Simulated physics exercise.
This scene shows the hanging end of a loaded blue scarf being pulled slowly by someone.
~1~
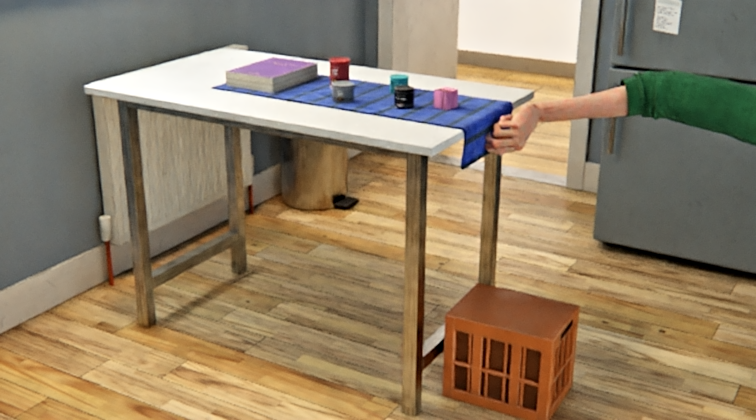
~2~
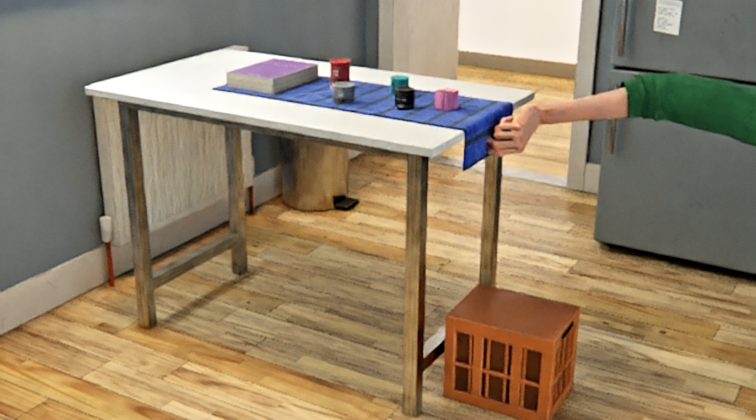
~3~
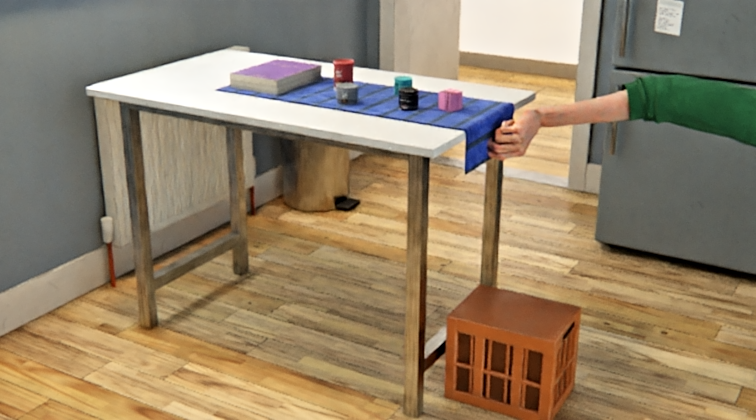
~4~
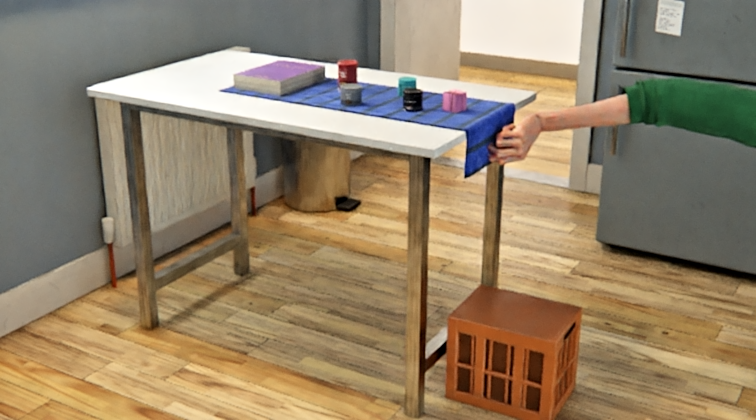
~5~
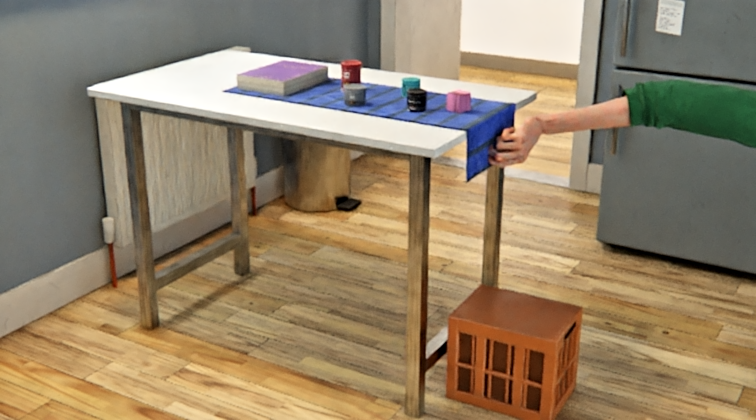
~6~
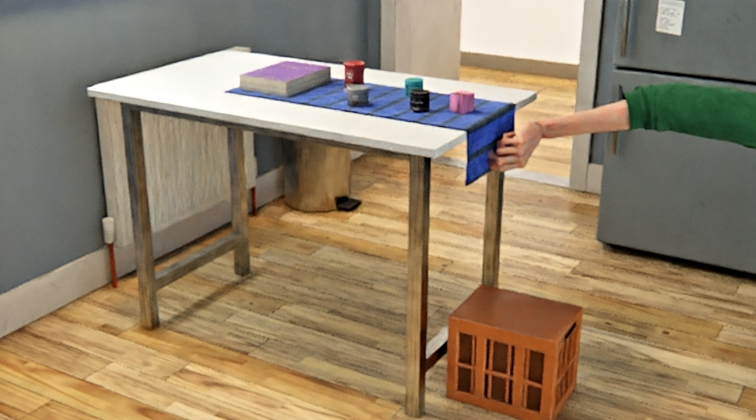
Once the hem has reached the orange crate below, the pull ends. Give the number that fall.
The number is four.
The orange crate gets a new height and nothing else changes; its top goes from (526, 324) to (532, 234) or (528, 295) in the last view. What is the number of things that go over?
We'd see 1, then 3.
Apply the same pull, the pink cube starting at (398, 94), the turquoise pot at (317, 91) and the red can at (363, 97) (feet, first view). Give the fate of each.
The pink cube drops off, the turquoise pot survives, the red can drops off.
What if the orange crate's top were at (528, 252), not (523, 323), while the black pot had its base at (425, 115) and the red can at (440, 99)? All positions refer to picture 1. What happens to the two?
The black pot goes over; the red can falls.
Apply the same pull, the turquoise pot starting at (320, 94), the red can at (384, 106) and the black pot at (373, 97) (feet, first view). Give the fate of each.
Turquoise pot kept, red can dropped, black pot dropped.
A little later, hem near (490, 207); all still up.
Next, hem near (489, 260); pink cube and black pot gone.
Later still, hem on the crate; pink cube, black pot, turquoise pot and grey pot gone.
When it is over, hem on the crate; pink cube, black pot, turquoise pot and grey pot gone. It carries off four.
